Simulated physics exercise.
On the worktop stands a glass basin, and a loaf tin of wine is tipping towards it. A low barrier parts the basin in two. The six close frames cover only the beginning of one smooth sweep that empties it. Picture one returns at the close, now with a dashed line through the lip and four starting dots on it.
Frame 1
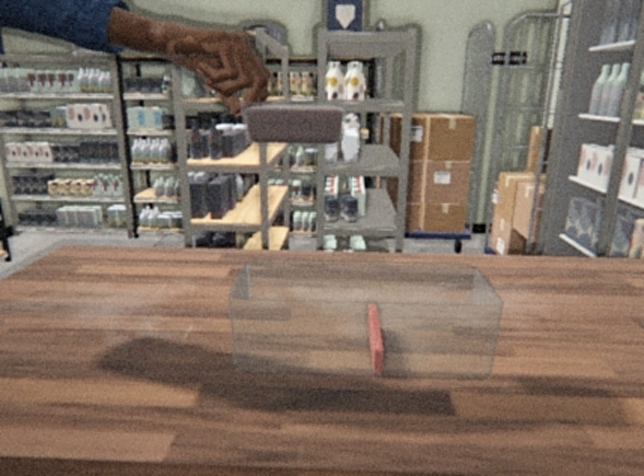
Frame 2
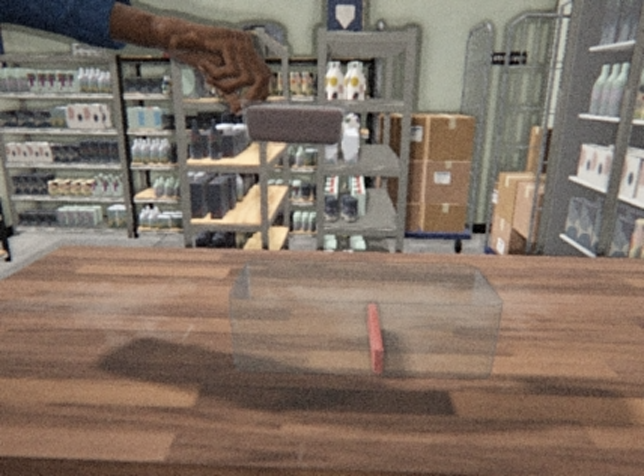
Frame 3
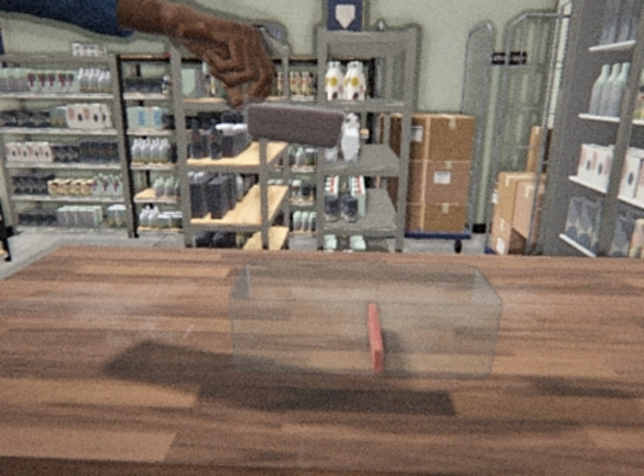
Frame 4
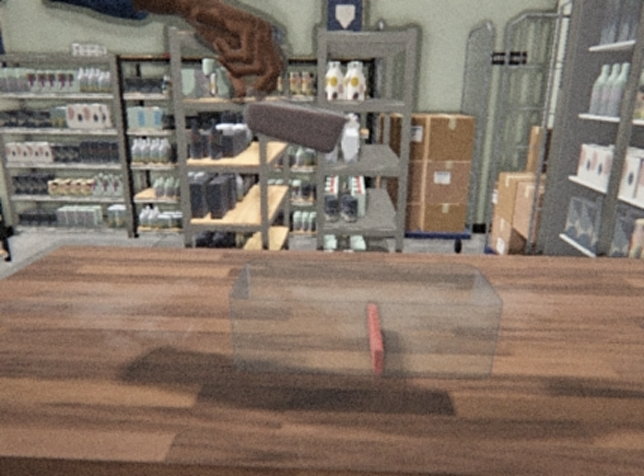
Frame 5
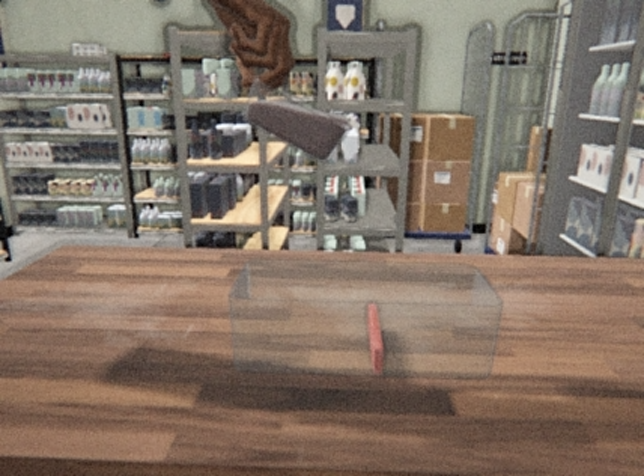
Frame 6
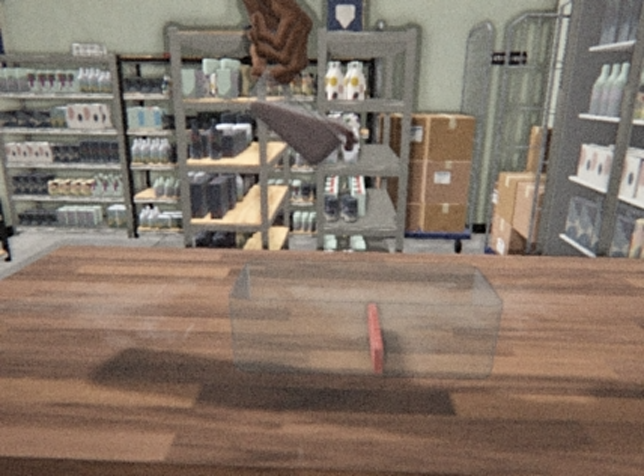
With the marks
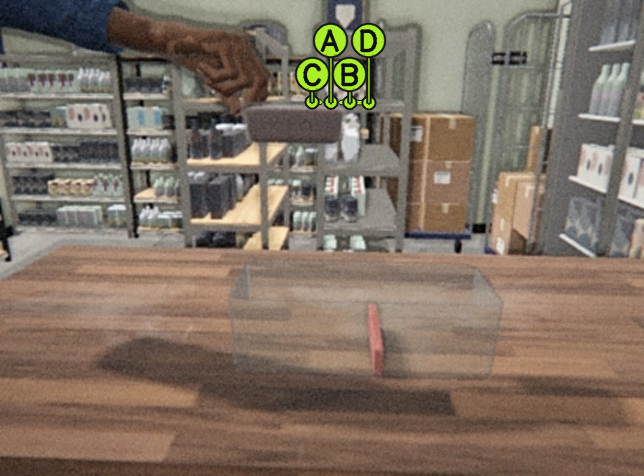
A dark-skinned hand in a blue sleeve reaches in from the upper left of a storeroom with stocked shelves and brown boxes, seen by a still camera across a wooden worktop. A dark grey loaf tin hangs above a clear glass basin with a low red barrier inside. The hand moves right and turns while the tin tilts, gradually then more steeply, its right end lowering until dark wine shows at the lip.
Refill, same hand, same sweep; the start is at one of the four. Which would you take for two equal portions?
Choose A.
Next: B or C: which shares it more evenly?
The answer is B.
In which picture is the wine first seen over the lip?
In picture 5.
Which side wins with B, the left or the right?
The right one.
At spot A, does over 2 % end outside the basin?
Yes.
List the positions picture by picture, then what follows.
Upright, lip at (345, 102); basin from (235, 368) to (490, 376); top of the wall at (375, 325); nothing has left yet, in the first picture.
Upright, lip at (345, 104); nothing has left yet, in the second picture.
Tipped about 7°, lip at (347, 109); nothing has left yet, in the third picture.
Tipped about 16°, lip at (348, 117); nothing has left yet, in the fourth picture.
Tipped about 28°, lip at (347, 127); wine is over the lip, down to (347, 127), in the fifth picture.
Tipped about 41°, lip at (345, 139); wine is over the lip, down to (350, 149), in the sixth picture.
On the marked copy, A at (330, 102); B at (349, 102); C at (312, 102); D at (368, 102).
For spot A, about 48 % ends left of the wall and 46 % right of it; 6 % is lost outside.
For spot B, about 26 % ends left of the wall and 67 % right of it; 7 % is lost outside.
For spot C, about 76 % ends left of the wall and 13 % right of it; 11 % is lost outside.
For spot D, about 22 % ends left of the wall and 71 % right of it; 7 % is lost outside.
